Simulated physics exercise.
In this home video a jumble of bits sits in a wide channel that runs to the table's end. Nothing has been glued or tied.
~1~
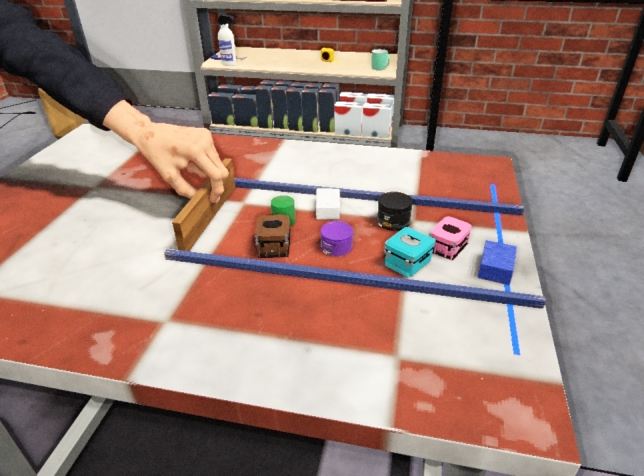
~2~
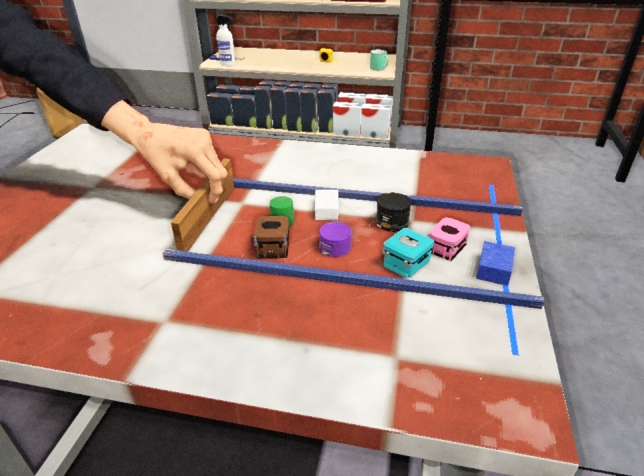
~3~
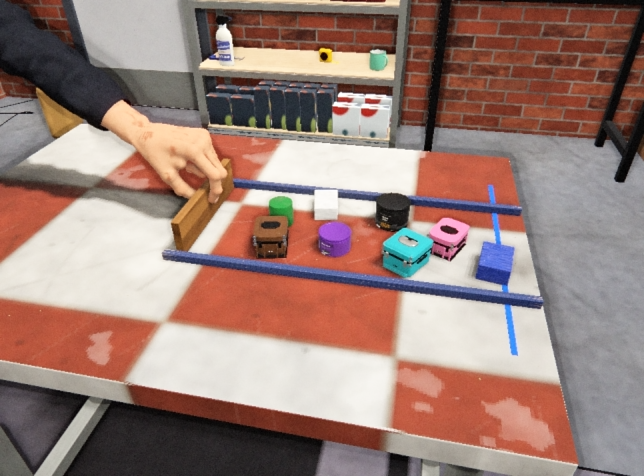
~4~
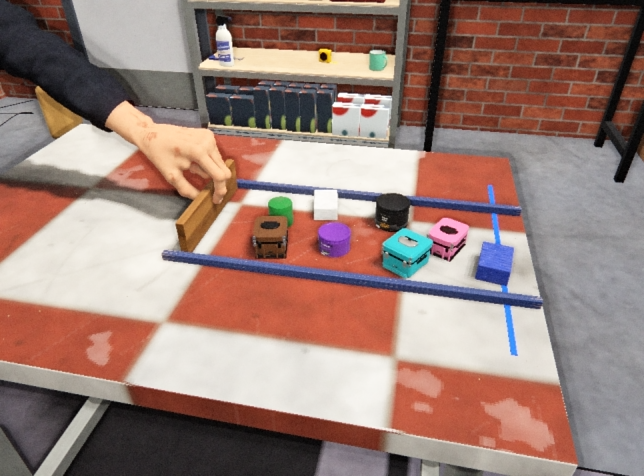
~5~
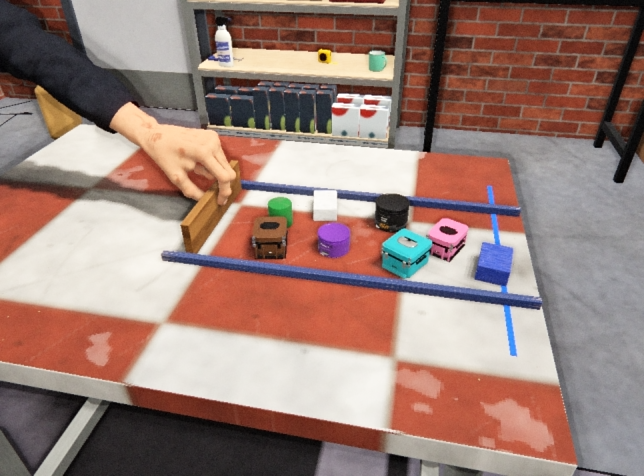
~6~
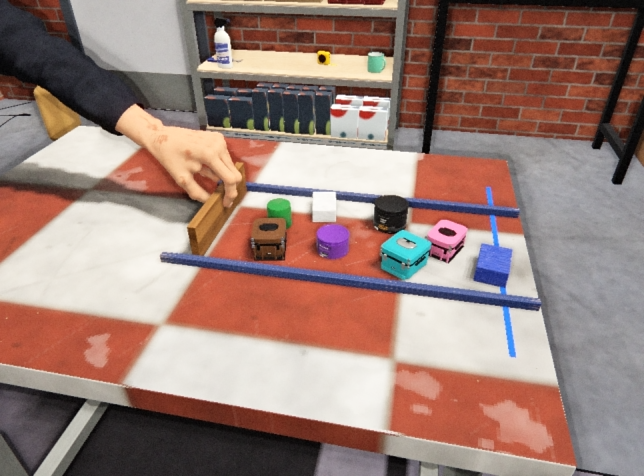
Hand sliding a wooden board slightly right between blue rails on a checkered table, the small coloured blocks and tubs ahead staying still.
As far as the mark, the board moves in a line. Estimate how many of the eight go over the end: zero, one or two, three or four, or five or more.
My estimate: Five or more.
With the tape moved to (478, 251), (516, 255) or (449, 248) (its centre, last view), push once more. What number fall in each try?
The counts would be 2, 6 and 1.
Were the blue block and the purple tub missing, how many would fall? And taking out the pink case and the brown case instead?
Try one: 3; try two: 2.
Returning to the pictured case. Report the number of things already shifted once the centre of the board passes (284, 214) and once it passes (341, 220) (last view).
The first count is 2, and then it's 5.
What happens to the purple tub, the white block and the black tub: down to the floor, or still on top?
The purple tub is gone, the white block stays put, and the black tub is gone.
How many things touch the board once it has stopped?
Number: 3.
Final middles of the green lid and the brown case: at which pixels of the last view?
In the last picture they sit at about (512, 241) and about (522, 268).
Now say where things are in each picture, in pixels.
The first frame shows blue block (497, 262); pink case (450, 238); turquoise case (409, 252); board (208, 203); tape (502, 251).
The second frame shows pink case (448, 239); white block (327, 205).
The third frame shows turquoise case (407, 253); brown case (272, 236).
The fourth frame shows blue block (495, 263); purple tub (334, 240).
The fifth frame shows pink case (447, 240); green lid (280, 213).
The sixth frame shows blue block (493, 265); pink case (446, 241); turquoise case (405, 255); board (221, 207); tape (498, 253).
Soon after, none off yet; blue block at rest near (493, 265); pink case at rest near (446, 241); turquoise case at rest near (405, 255).
Then, none off yet; blue block moved a little near (513, 268); pink case moved about its own width near (473, 238); turquoise case moved well along near (482, 271).
At rest, the number that fall off is five or more; fallen, purple tub, black tub, turquoise case, pink case and blue block.
